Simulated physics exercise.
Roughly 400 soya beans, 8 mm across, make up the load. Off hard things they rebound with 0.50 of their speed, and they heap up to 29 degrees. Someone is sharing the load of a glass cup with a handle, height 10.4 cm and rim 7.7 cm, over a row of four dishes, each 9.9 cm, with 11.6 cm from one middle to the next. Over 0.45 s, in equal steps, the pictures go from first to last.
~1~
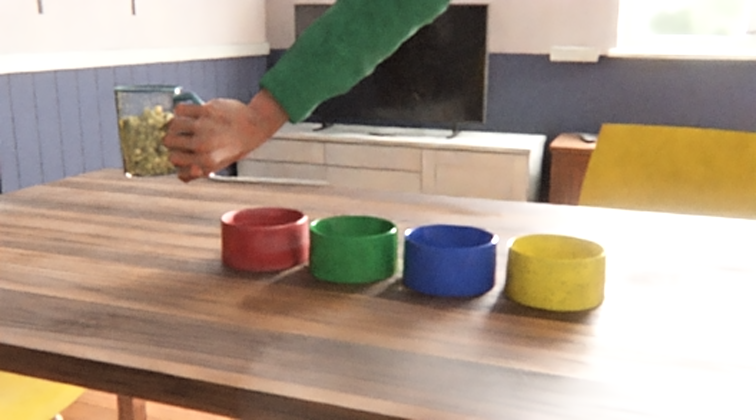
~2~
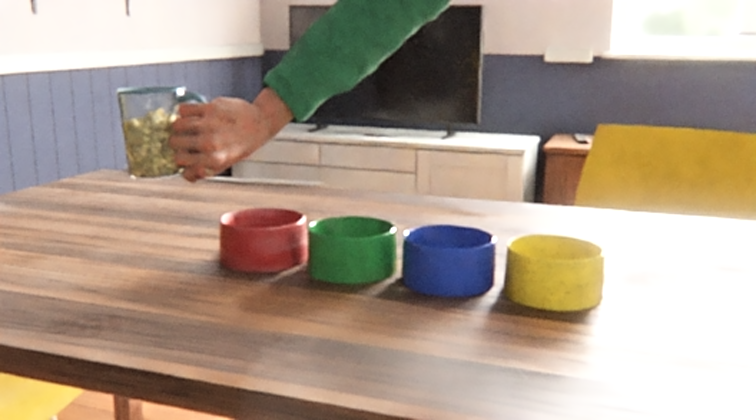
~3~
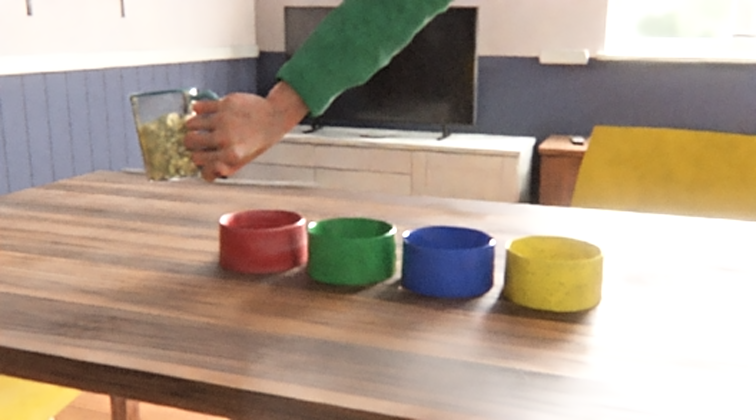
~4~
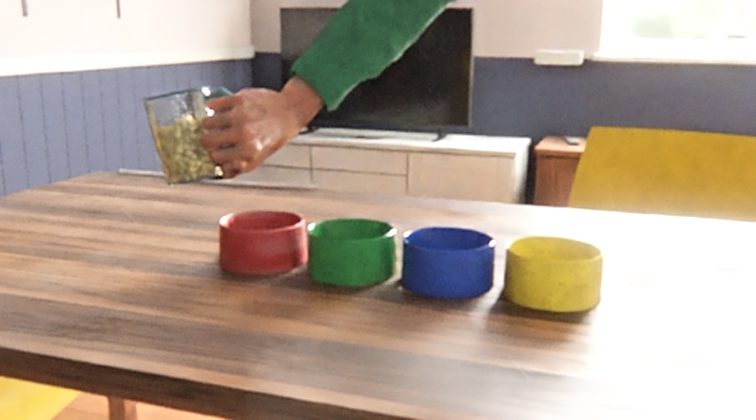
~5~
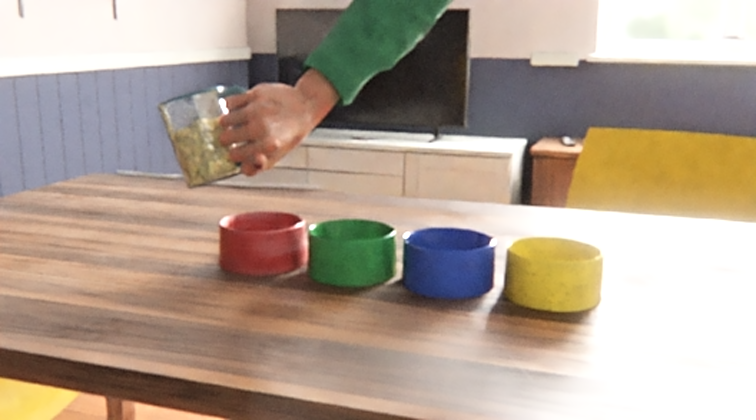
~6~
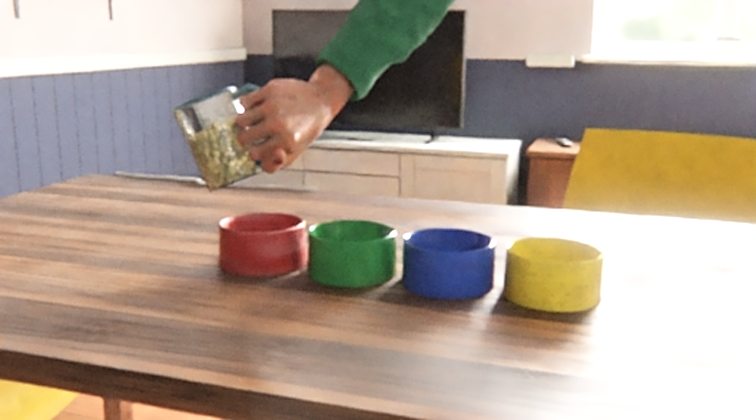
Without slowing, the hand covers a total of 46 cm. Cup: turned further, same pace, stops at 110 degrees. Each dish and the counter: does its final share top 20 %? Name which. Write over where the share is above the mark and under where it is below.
Red dish: Under; blue dish: Over; green dish: Under; yellow dish: Under; counter: Under.
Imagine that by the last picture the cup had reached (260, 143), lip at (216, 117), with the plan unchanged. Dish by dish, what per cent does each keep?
Red 0; blue 100; green 0; yellow 0.
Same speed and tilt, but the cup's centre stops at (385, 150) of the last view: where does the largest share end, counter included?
Green.
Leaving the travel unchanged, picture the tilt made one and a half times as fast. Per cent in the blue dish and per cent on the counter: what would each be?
Shares: Blue 40, counter 10.
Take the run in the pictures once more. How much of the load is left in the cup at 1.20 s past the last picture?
Reading: Approx. 100 %.
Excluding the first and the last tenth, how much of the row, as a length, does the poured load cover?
It spans about 6 centimetres along the dishes.
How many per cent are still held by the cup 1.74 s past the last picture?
About 50 per cent.
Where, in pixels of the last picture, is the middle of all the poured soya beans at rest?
Centre at rest, approx.: (446, 262) px.
Then, 0.72 s after the last picture, tilt 64 degrees; cup holds 100 %.
Then, 1.20 s after the last picture, tilt 91 degrees; cup holds 100 %.
Then, 1.74 s after the last picture, tilt 110 degrees; cup holds 50 %, blue 45 %.
In the end, red 0 %, blue 100 %, green 0 %, yellow 0 %, counter 0 %.
